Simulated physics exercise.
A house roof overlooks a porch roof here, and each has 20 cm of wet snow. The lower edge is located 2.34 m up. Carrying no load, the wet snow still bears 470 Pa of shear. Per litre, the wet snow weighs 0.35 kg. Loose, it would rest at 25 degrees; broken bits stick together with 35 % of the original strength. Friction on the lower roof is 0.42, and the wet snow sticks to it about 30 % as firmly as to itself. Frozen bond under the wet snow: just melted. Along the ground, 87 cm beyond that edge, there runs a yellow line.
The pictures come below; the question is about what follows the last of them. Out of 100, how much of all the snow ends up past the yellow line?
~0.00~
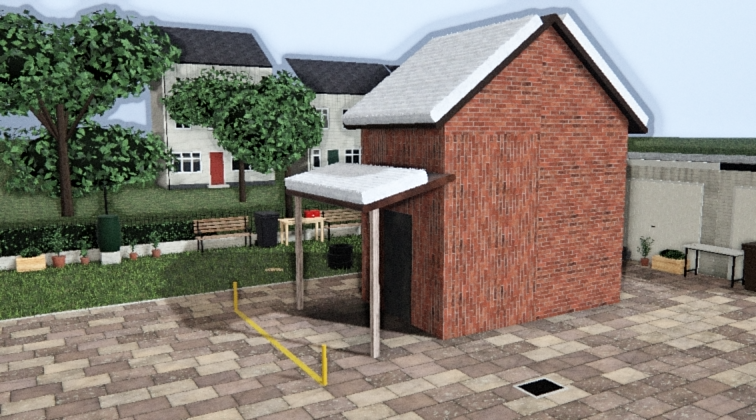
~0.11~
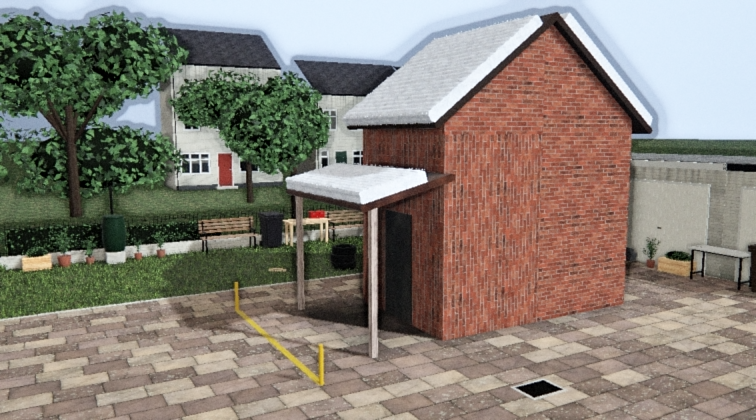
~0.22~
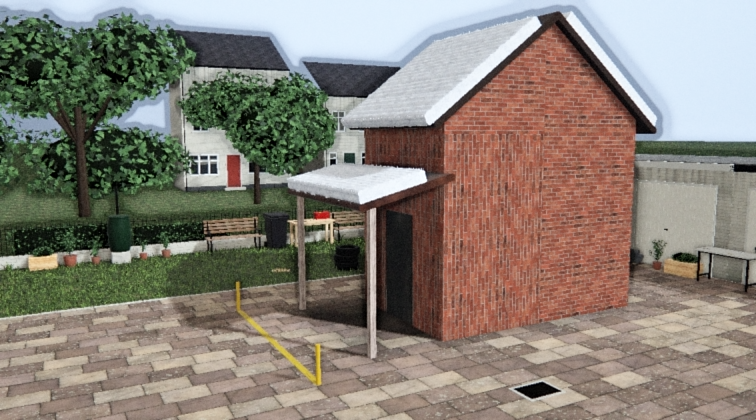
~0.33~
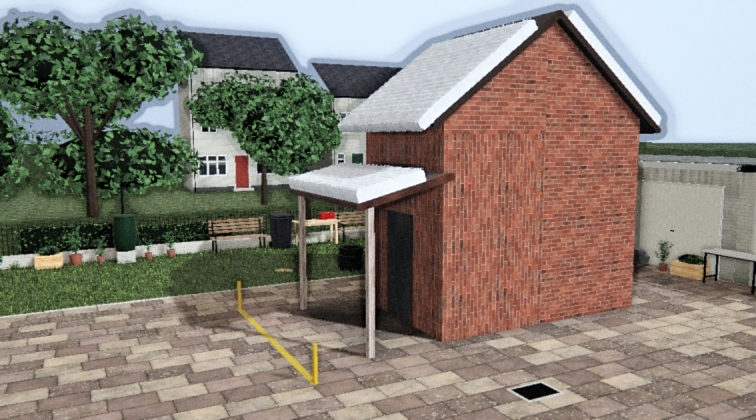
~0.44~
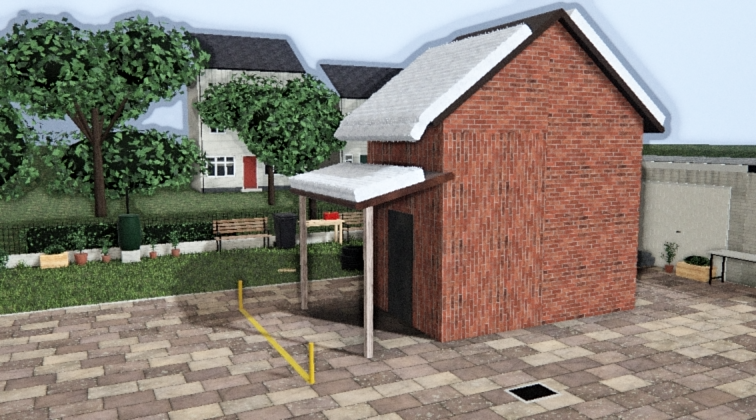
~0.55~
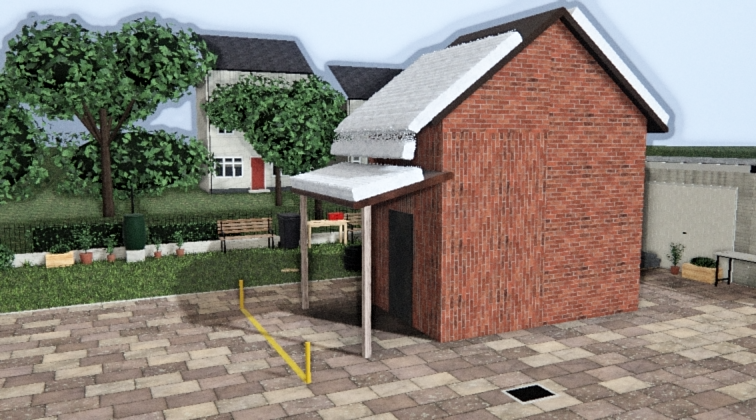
About 66 %.
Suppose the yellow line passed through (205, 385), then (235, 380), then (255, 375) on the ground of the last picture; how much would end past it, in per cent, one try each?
30 %, then 40 %, then 50 %.
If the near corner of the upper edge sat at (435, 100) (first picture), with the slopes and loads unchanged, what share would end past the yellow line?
In that case it would be around 65 percent.
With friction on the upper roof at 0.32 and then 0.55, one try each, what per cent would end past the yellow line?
Try 1: 60 %; try 2: 35 %.
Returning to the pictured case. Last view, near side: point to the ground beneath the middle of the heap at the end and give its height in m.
The heap centres close to (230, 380) and stands about 0.3 m tall.
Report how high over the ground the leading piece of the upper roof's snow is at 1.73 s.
0.0 m, roughly.
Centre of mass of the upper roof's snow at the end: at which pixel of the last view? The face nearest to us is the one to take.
(222, 355).
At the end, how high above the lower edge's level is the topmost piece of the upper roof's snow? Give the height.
About 0.5 m above the lower edge.
By 1.09 s, none is below the lower edge and 0 % is past the line.
By 1.73 s, 65 % is below the lower edge and 52 % is past the line.
By 2.36 s, 77 % is below the lower edge and 66 % is past the line.
By 3.00 s, 77 % is below the lower edge and 66 % is past the line.
By 3.10 s, at the end, 77 % is below the lower edge and 66 % is past the line.
